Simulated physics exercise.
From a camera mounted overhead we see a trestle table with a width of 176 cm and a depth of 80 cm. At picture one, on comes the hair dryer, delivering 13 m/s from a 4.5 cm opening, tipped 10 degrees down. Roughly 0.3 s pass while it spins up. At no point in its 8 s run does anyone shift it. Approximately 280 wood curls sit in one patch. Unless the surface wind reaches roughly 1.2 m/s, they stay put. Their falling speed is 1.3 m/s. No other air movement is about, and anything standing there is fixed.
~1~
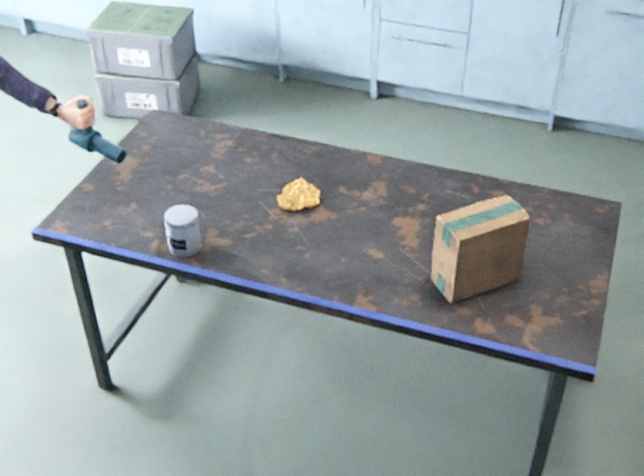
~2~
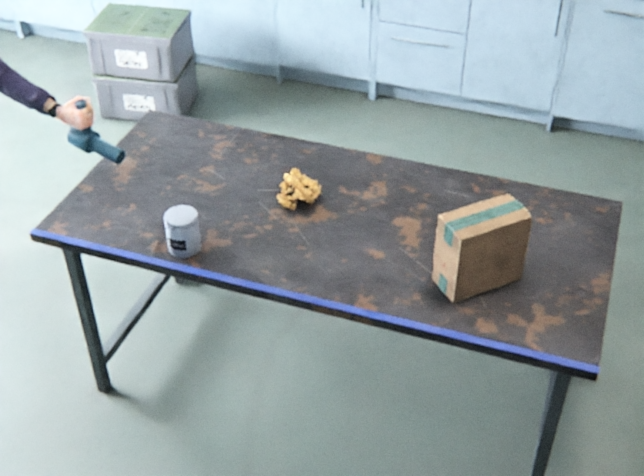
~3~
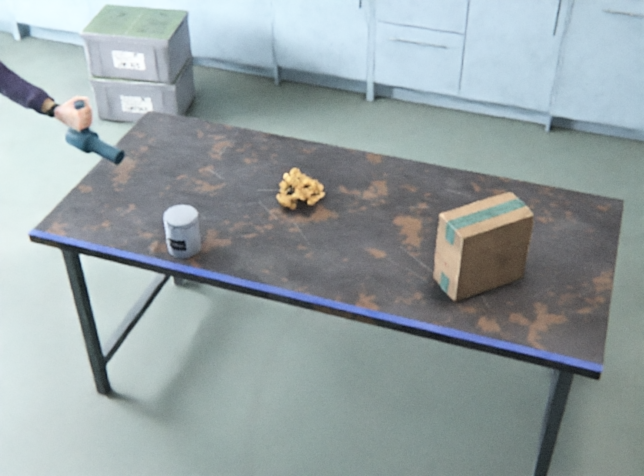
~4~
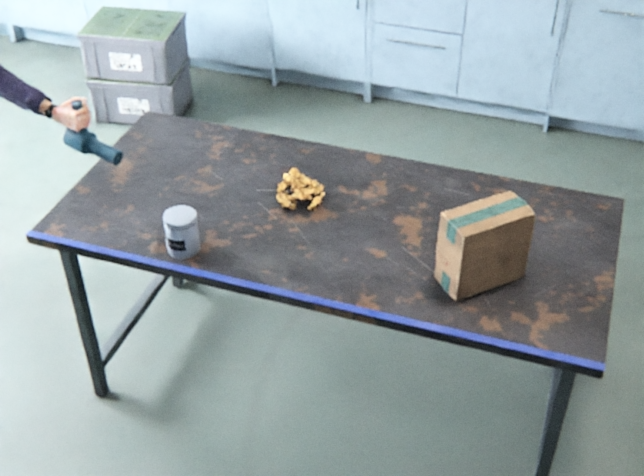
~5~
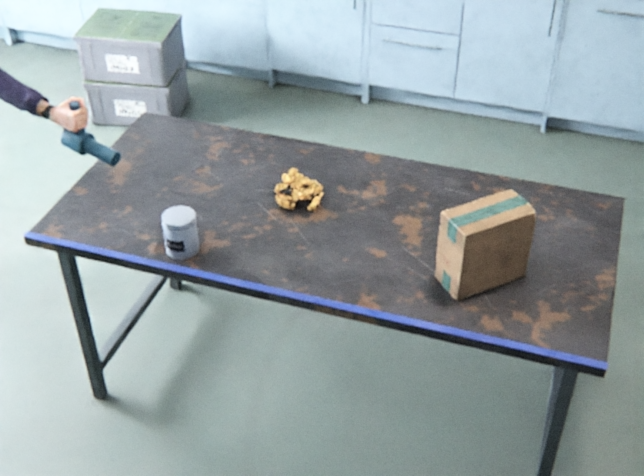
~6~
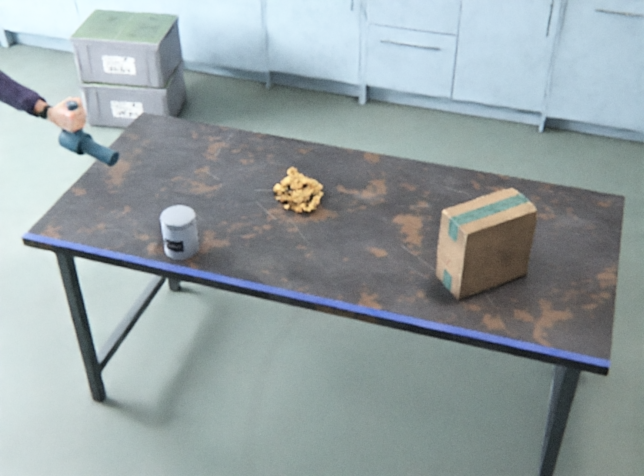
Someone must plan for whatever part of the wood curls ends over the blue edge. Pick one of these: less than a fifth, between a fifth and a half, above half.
I would pick less than a fifth.
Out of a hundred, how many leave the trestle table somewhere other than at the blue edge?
Near 50 %.
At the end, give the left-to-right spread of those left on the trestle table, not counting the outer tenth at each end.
Around 80 centimetres from left to right.
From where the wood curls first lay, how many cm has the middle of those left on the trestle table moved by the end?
Distance: Approx. 60 cm.
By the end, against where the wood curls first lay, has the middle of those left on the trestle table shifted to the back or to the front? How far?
Direction to the rear, distance about 25 cm.
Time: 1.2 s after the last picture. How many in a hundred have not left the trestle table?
About 90 per cent remain.
Then, 1.2 s after the last picture the count stands so, 0 % are over the blue edge; the middle of those still in play is near (496, 201).
Then, 2.2 s after the last picture the count stands so, 0 % are over the blue edge; the middle of those still in play is near (499, 196).
Then, 4.1 s after the last picture the count stands so, 0 % are over the blue edge; the middle of those still in play is near (497, 191).
Then, 7.7 s after the last picture, at the end, 0 % are over the blue edge; the middle of those still in play is near (481, 183).
